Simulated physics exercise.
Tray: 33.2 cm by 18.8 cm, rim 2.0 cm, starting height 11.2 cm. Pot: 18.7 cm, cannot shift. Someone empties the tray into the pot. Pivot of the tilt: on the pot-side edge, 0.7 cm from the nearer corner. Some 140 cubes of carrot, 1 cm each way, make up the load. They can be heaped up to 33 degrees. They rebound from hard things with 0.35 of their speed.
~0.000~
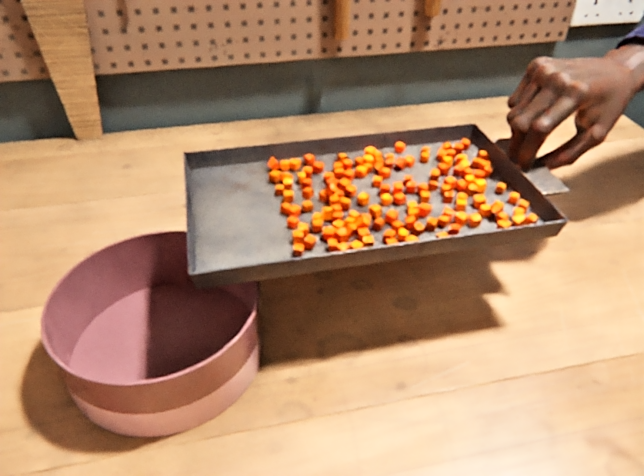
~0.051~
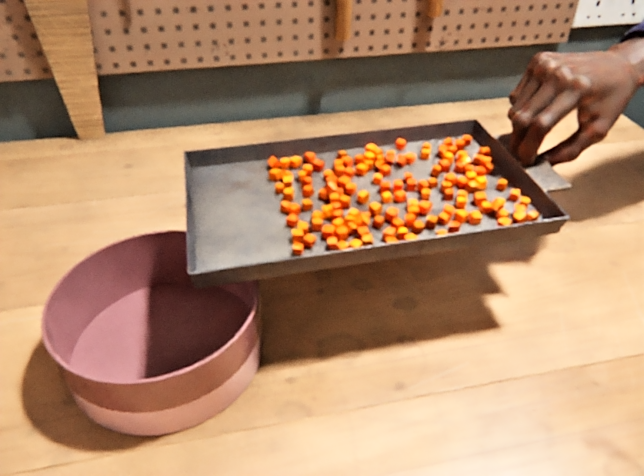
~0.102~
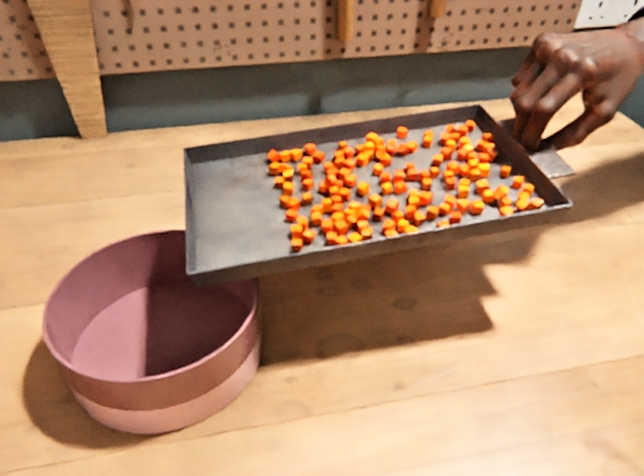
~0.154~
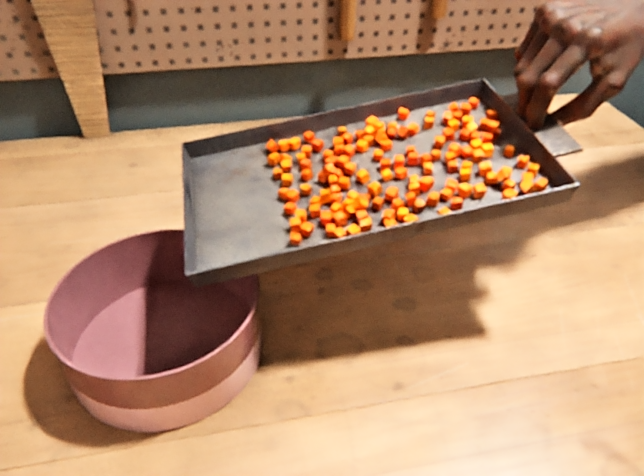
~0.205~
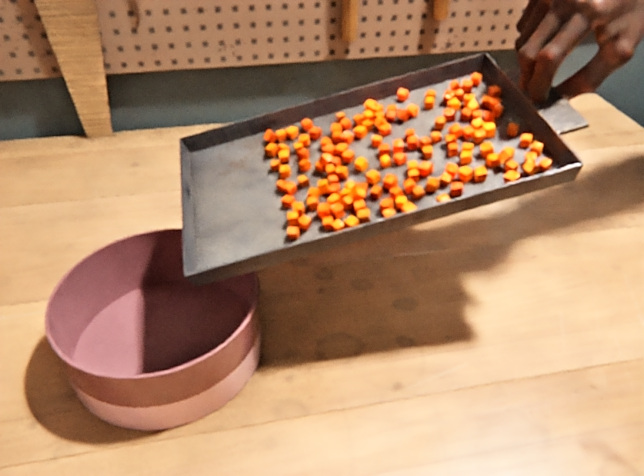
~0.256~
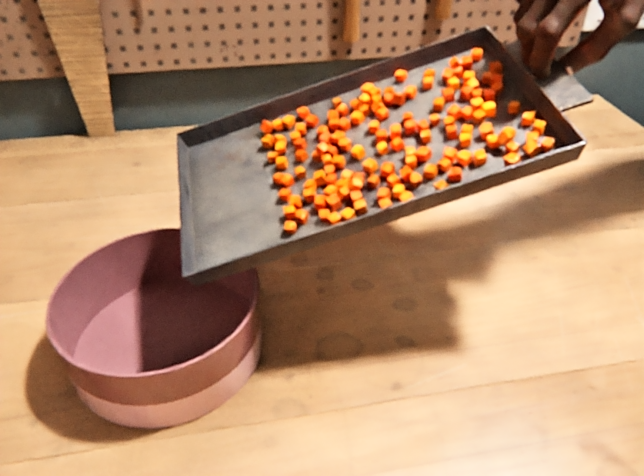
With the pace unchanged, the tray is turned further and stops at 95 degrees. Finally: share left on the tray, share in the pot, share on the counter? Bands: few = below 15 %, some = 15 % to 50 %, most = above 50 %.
Tray: Few, pot: Most, counter: Few.
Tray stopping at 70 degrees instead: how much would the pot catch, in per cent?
You'd end up with some 70 % in the pot.
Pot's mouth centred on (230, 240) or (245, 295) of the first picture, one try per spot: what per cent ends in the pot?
Estimates: 0 % and 35 %, in that order.
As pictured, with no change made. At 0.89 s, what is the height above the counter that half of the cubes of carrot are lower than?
Some 10 cm.
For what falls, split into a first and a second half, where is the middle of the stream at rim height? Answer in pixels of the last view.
(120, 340) first, (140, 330) later, roughly.
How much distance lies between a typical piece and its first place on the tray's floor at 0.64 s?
I'd say close to 7 centimetres.
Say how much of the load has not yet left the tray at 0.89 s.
About 50%.
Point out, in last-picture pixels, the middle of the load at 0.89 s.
Approximately (145, 302) in the final picture.
After 0.64 s, tilt 56 degrees; the tray holds 100 %, the pot 0 %.
After 0.89 s, tilt 80 degrees; the tray holds 50 %, the pot 40 %.
Then, at 1.25 s, tilt 95 degrees; the tray holds 5 %, the pot 85 %.
By 2.2 s all is still; tray 0 %, pot 95 %, counter 5 %.
